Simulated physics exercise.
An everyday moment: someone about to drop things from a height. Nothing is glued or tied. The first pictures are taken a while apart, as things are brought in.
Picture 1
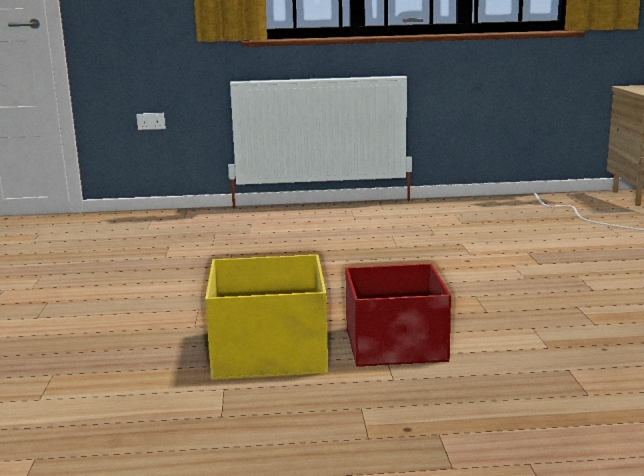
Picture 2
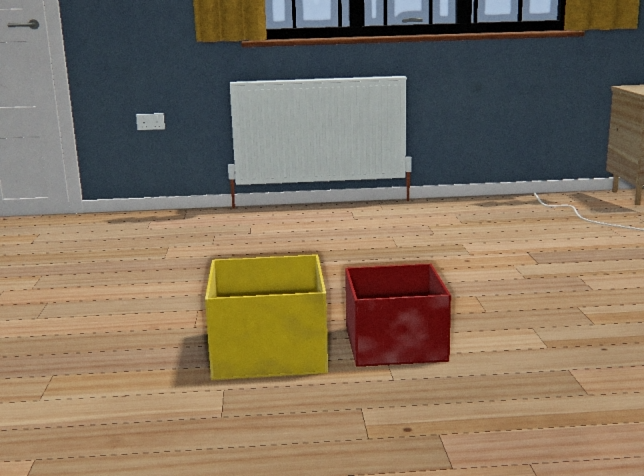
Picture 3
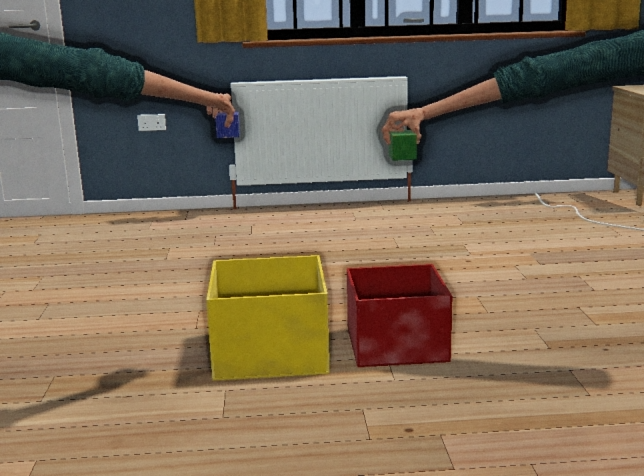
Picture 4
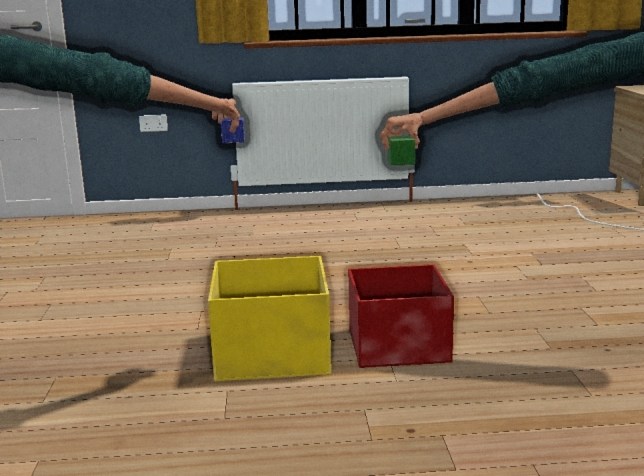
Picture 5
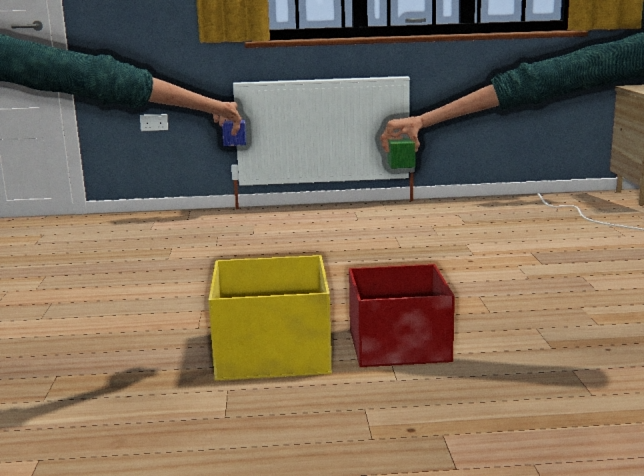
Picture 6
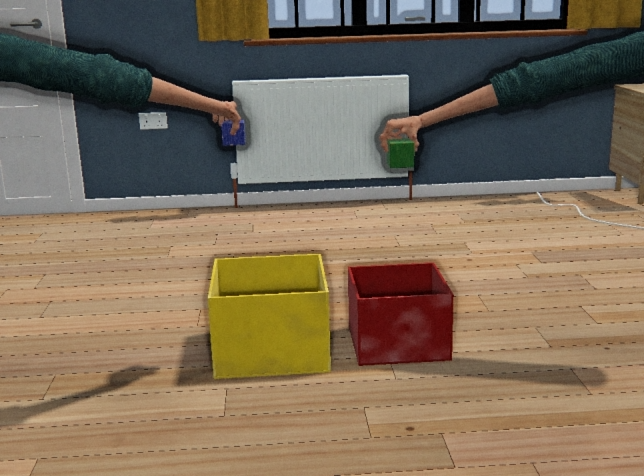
In a room with a wooden floor, a yellow box and a red box sat side by side, then two hands appeared above them, holding a blue block on the left and a green one on the right.
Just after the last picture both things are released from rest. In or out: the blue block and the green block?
In the end the blue block lands inside and the green block lands inside.
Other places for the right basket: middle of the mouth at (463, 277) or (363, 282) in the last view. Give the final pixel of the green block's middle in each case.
Near (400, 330) and (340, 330).
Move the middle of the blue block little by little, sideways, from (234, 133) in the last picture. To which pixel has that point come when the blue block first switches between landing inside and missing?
Near (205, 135).
Then, 0.18 s on from there, blue block displaced about its own width near (235, 164); green block displaced about its own width near (400, 183).
Then, 0.28 s on from there, blue block on its way down near (239, 221); green block on its way down near (400, 239).
Then, 0.38 s on from there, blue block on its way down near (244, 304); green block on its way down near (400, 319).
In the end, the blue block is caught, near (246, 340); the green block is caught, near (400, 330).
